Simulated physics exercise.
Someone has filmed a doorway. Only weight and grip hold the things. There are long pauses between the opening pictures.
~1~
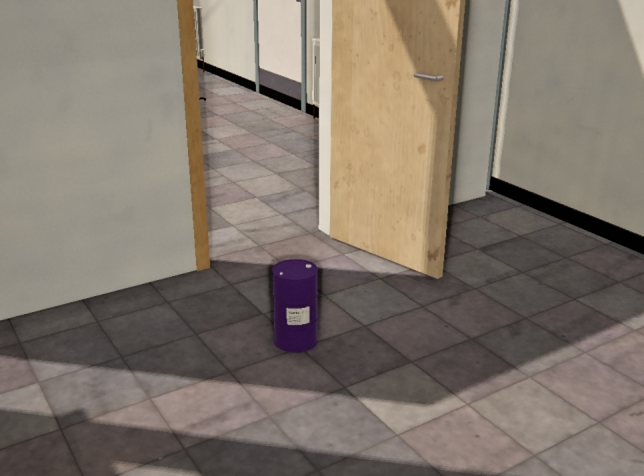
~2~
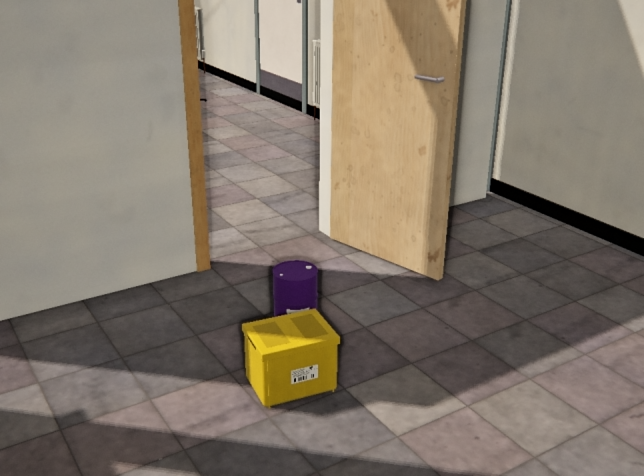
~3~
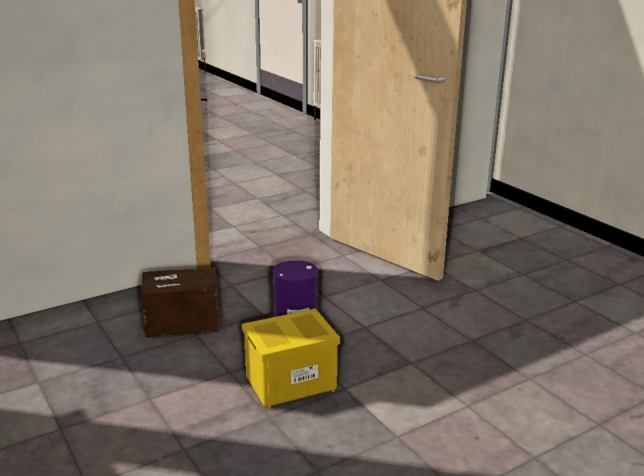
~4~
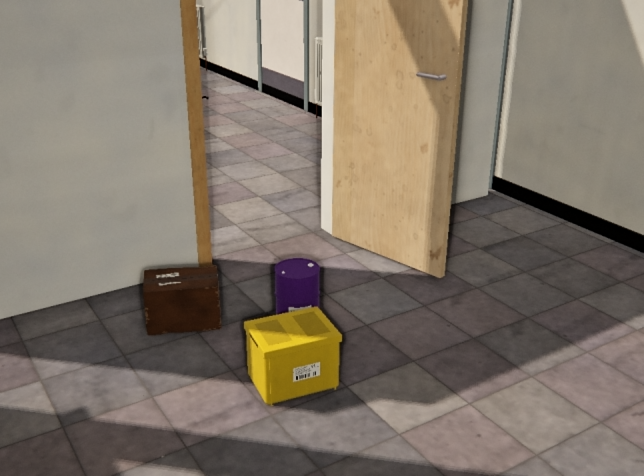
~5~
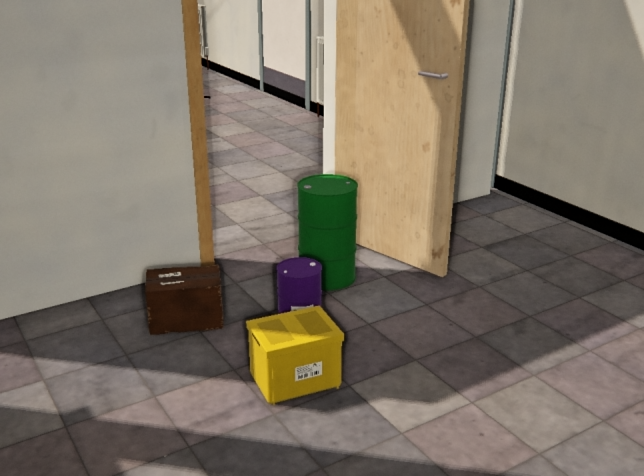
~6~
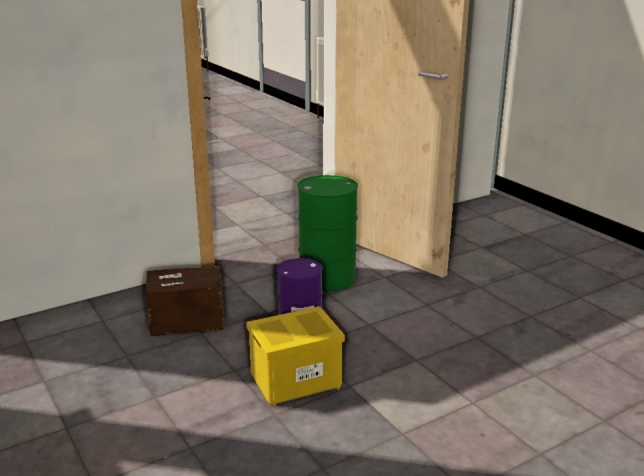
Wide-open door standing still as a yellow tote, a brown box and a green drum appear in turn around a purple drum.
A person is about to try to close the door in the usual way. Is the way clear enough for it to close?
The door jams.
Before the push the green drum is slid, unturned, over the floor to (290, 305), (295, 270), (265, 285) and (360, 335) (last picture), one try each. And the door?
First try: It is blocked; second try: It is blocked; third try: It jams; fourth try: It shuts.
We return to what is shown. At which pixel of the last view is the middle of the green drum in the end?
Around (318, 233).
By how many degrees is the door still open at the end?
Some 65° open.
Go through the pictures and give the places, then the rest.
Door wide open and still, in the first picture.
Door wide open and still; yellow tote (291, 357), in the second picture.
Door wide open and still; brown box (181, 302), in the third picture.
Door wide open and still; yellow tote (293, 355), in the fourth picture.
Door wide open and still; brown box (185, 299); yellow tote (295, 354), in the fifth picture.
Door wide open and still; green drum (328, 233), in the sixth picture.
Then, 0.40 s later than the last frame, door 96° open.
Then, 0.70 s later than the last frame, door 80° open.
Then, 0.80 s later than the last frame, door 73° open.
Then, 1.00 s later than the last frame, door 66° open; green drum moved a little near (320, 233).
When it is over, door 65° open; all 4 as before. End places, in pixels of the last picture, green drum near (318, 233).
